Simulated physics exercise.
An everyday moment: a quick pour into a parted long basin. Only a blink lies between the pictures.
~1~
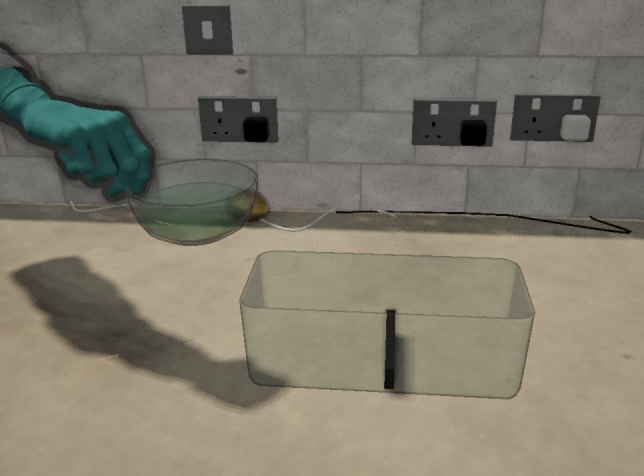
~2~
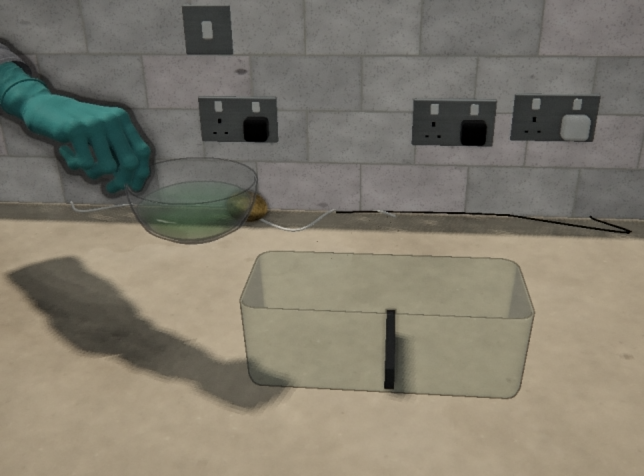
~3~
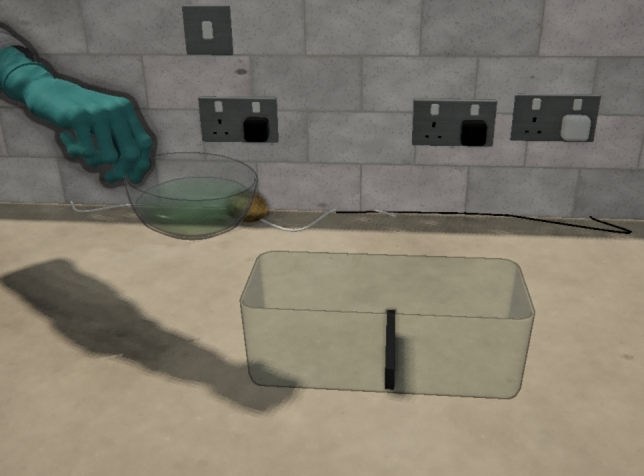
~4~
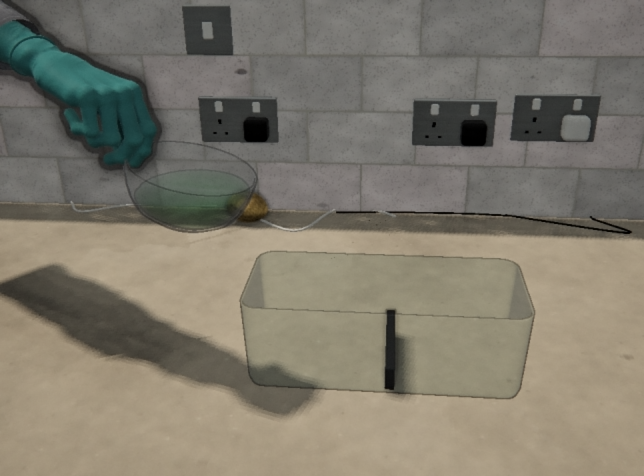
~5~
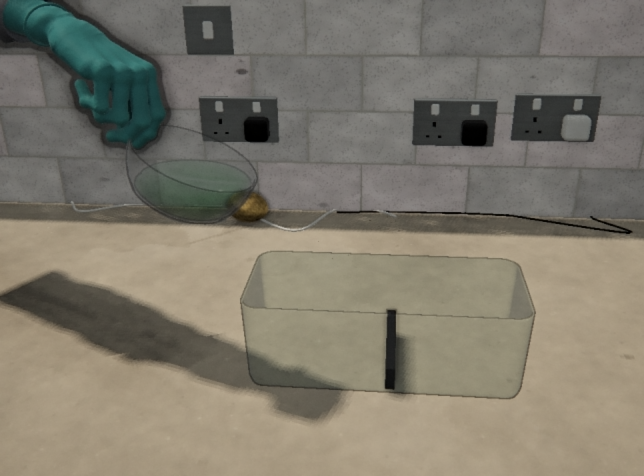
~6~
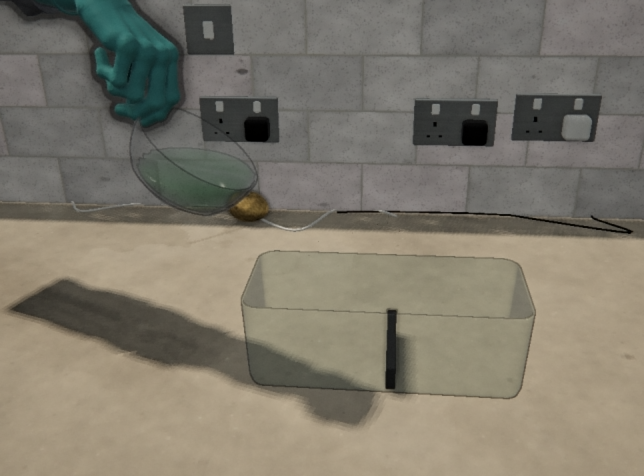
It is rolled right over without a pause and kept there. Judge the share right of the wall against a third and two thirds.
The share right of the wall is under a third.
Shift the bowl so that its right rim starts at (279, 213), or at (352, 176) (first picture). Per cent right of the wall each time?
About 10 and 70 per cent.
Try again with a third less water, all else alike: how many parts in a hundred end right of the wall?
Near 15 %.
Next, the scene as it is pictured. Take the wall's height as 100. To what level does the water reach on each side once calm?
The left part 50 per cent, the right part 10.
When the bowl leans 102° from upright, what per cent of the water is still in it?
Some 15 per cent.
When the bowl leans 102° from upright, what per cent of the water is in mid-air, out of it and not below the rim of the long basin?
About 75 per cent.
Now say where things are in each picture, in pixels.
In the first picture, it leans 0°; its right rim is at (255, 184); the water meets the walls at (141, 199) and (252, 202); the long basin's rim runs from (250, 278) to (526, 289); the wall's top is at (390, 338).
In the second picture, it leans 2°; its right rim is at (255, 184); the water meets the walls at (141, 198) and (252, 200).
In the third picture, it leans 6°; its right rim is at (255, 184); the water meets the walls at (140, 193) and (251, 196).
In the fourth picture, it leans 14°; its right rim is at (255, 184); the water meets the walls at (138, 184) and (251, 190).
In the fifth picture, it leans 24°; its right rim is at (255, 184); the water meets the walls at (139, 170) and (252, 182).
In the sixth picture, it leans 35°; its right rim is at (255, 184); the water meets the walls at (142, 155) and (253, 175).
A moment on, the bowl is tipped right over and 15 per cent is still to pour, 12 is left of the wall and 0 right of it.
Next, the bowl is tipped right over and 0 per cent is still to pour, 85 is left of the wall and 5 right of it.
Then the bowl is tipped right over and 0 per cent is still to pour, 76 is left of the wall and 12 right of it.
Later the bowl is tipped right over and 0 per cent is still to pour, 78 is left of the wall and 13 right of it.
Finally, 78 per cent lies left of the wall, 13 right of it and 9 outside.
